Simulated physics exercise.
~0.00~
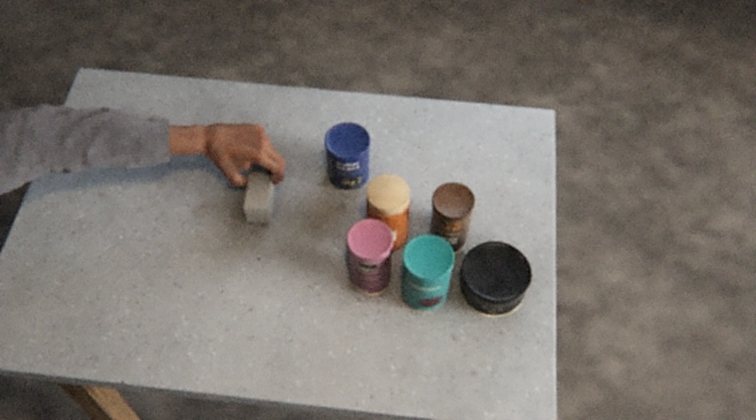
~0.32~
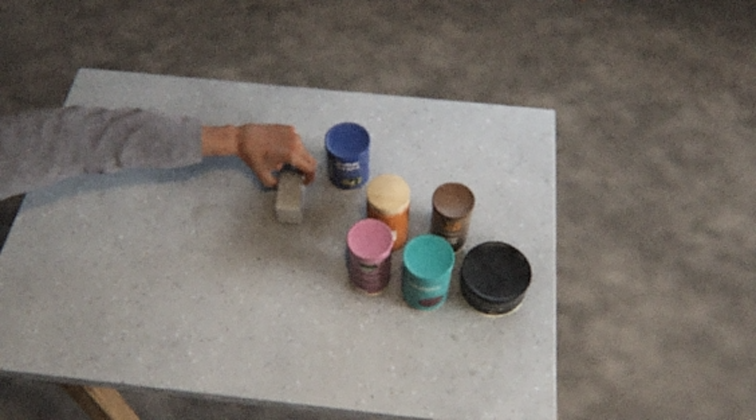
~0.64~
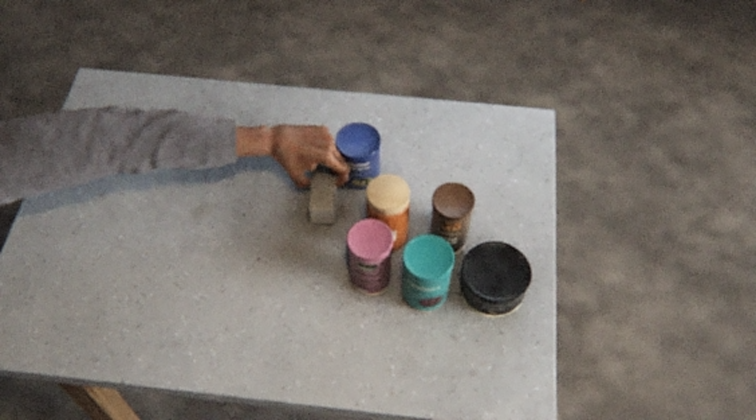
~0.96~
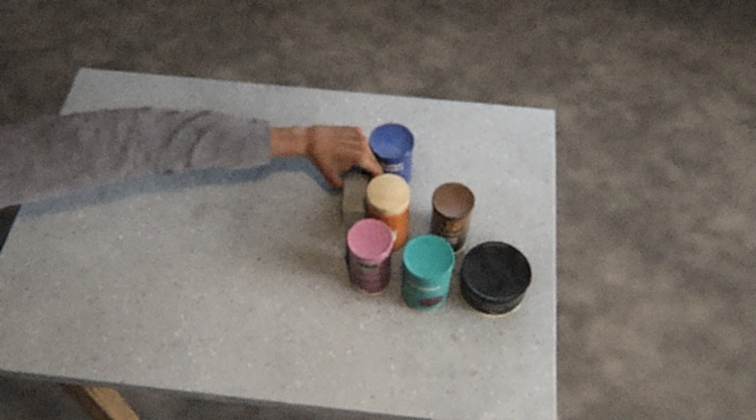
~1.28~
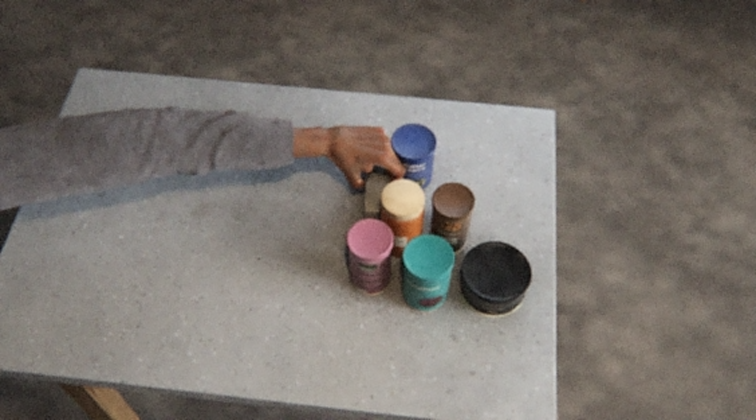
A hand slid a small grey block rightward across a table toward six closed containers, pushing the blue tin to the right and then nudging the orange jar slightly, ending with every container still upright and the hand still at the block.
